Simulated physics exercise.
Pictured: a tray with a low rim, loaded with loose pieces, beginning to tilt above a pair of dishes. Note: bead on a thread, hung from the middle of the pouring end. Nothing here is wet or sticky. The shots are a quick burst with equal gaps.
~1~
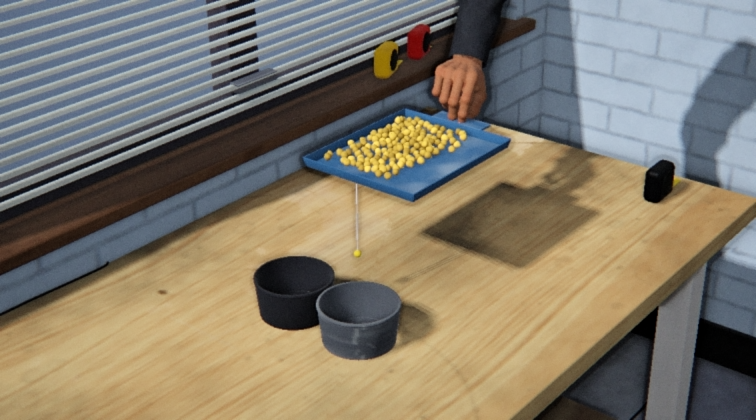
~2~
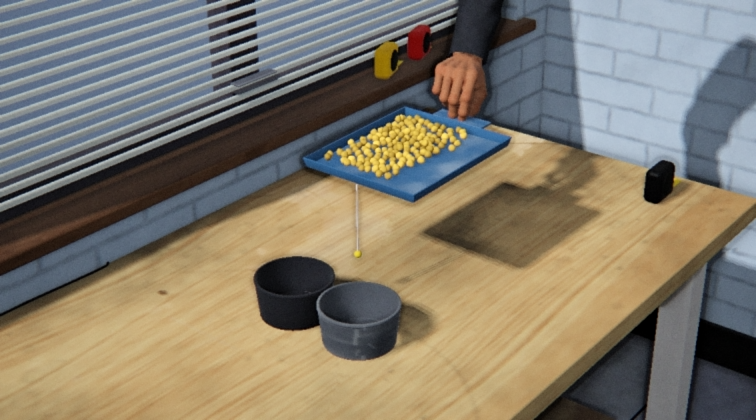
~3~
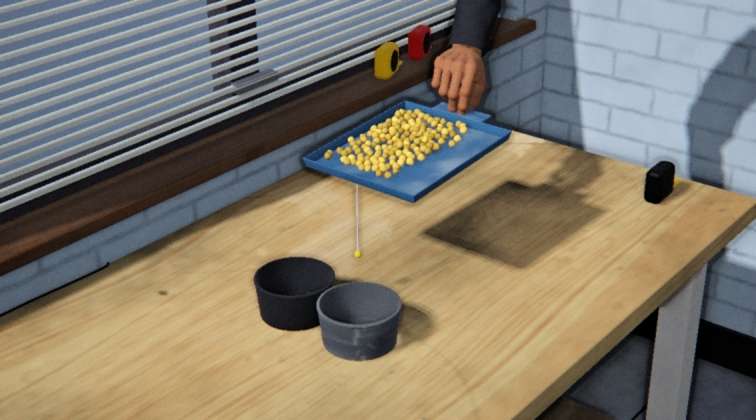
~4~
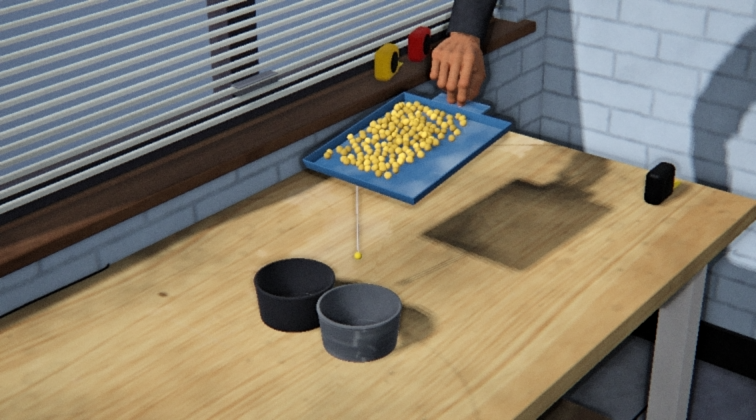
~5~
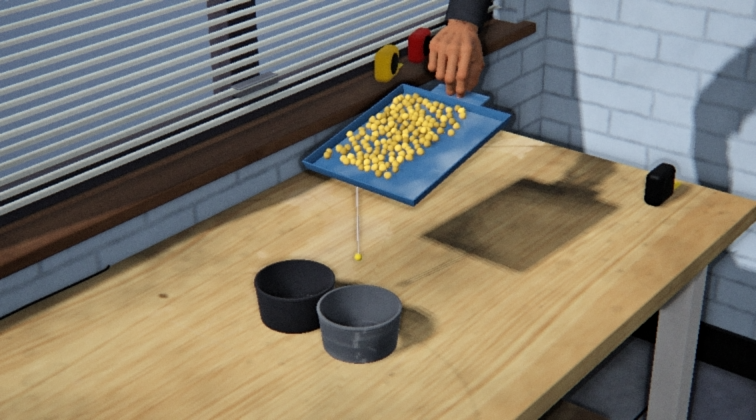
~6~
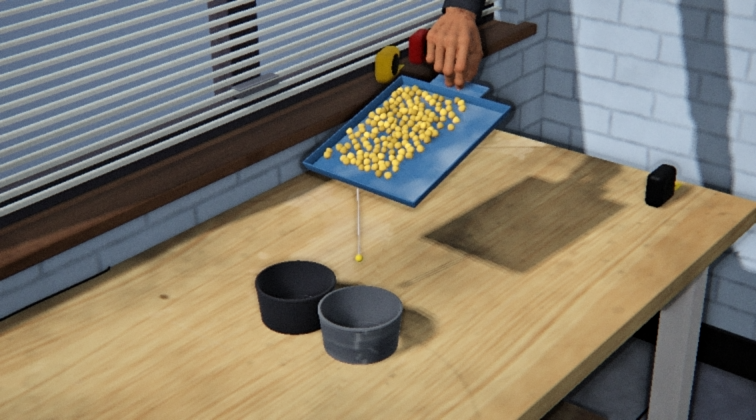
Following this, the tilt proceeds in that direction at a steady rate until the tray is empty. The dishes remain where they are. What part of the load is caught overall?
Catch is a majority.
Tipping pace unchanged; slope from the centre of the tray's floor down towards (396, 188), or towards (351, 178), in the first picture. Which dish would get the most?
The right-side dish, then the left-side dish.
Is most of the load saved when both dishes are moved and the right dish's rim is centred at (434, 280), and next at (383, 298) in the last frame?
So that's a lesser portion the first time round, a greater portion the second.
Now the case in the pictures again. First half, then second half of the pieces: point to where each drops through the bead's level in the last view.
First part (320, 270), rest (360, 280).
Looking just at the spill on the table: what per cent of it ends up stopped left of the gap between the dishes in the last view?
Close to 10 per cent.
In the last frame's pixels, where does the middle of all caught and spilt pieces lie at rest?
Close to (319, 320).
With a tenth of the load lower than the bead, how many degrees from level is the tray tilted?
Close to 100° of tilt at that moment.
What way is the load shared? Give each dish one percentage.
50 percent ends in the left dish, 30 percent in the right.
Shortly afterwards, tray tipped steeply; all but a few on the tray; only a few in the air.
Next, tray tipped past a quarter turn; near two thirds on the tray; only a few in the right dish; a little in the left dish; only a few outside both; near a quarter in the air.
Some moments later, tray tipped past a quarter turn; near a third in the right dish; near half in the left dish; near a quarter outside both.
In the end, tray tipped past a quarter turn; near a third in the right dish; near half in the left dish; near a quarter outside both.
